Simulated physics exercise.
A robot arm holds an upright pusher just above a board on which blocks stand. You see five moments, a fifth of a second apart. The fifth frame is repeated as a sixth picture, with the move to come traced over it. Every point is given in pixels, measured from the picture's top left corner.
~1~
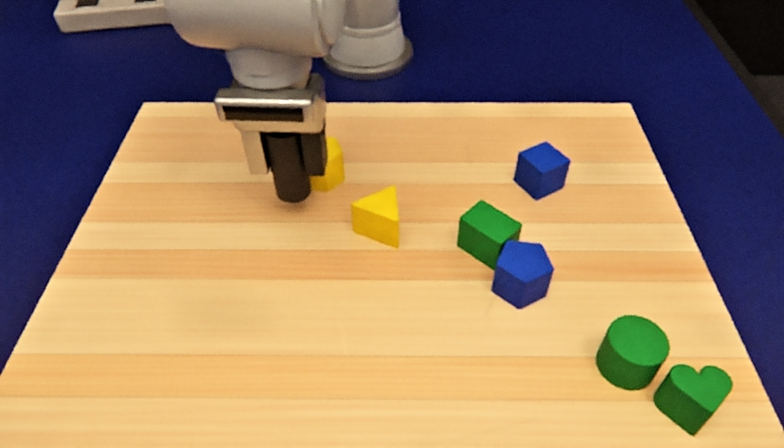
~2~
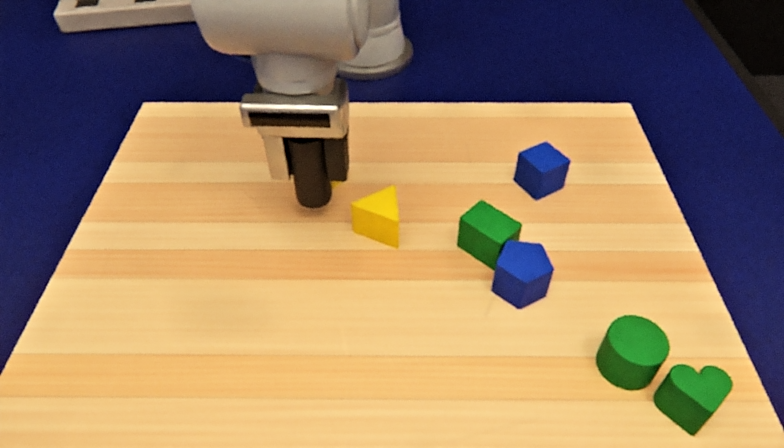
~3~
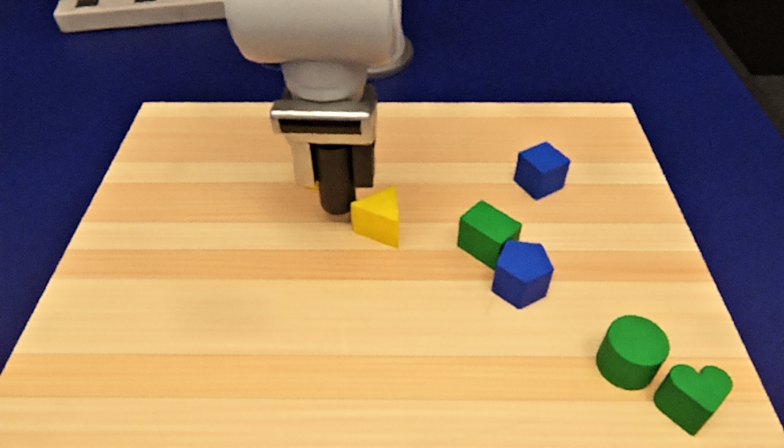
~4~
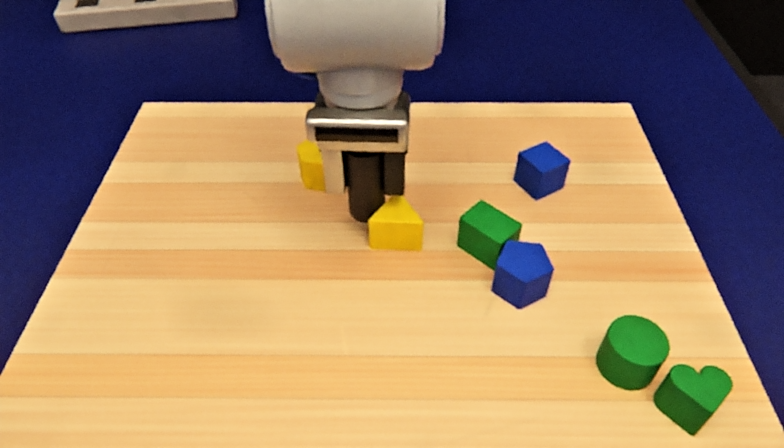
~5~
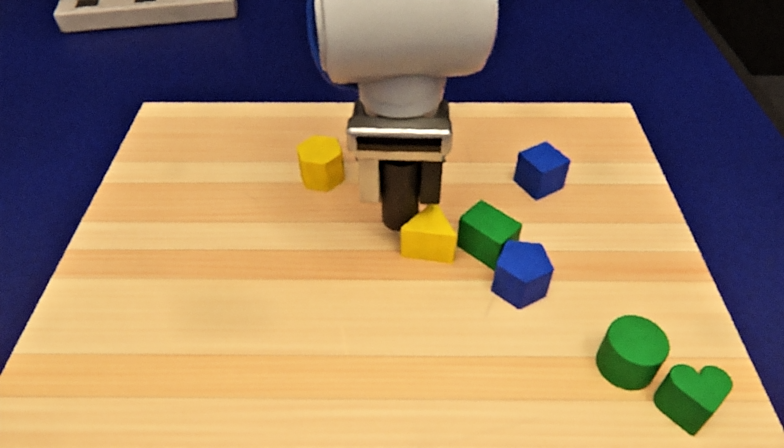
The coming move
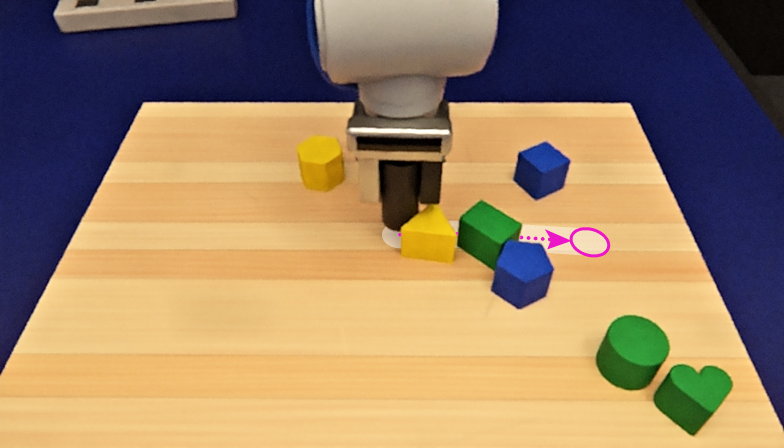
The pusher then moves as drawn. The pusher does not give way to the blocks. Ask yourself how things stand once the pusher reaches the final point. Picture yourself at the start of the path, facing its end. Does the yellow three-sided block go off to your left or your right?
It is displaced to the right.
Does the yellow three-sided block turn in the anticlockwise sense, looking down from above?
No, that is not what happens.
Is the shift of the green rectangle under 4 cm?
No - that is not the case.
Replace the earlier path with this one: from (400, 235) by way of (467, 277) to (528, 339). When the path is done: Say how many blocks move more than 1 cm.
Two.
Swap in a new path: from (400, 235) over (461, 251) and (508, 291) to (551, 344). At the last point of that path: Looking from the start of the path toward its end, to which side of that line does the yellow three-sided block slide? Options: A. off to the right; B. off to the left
The answer is A.
Drawn move, from (400, 235) over (463, 234) and (526, 238) to (590, 242).
What follows on the original path. One third of the way, pusher (465, 219); yellow three-sided block (468, 235), turned 25° clockwise; green rectangle (514, 221), turned 20° clockwise; blue pentagon (532, 264).
Two thirds of the way, pusher (529, 223); yellow three-sided block (474, 234), turned 45° clockwise; green rectangle (568, 227), turned 95° clockwise; blue pentagon (534, 265), turned 15° clockwise.
At the end, pusher (595, 227); yellow three-sided block (474, 234), turned 45° clockwise; green rectangle (612, 242), turned 135° clockwise; blue pentagon (534, 265), turned 15° clockwise; blue four-sided block still.
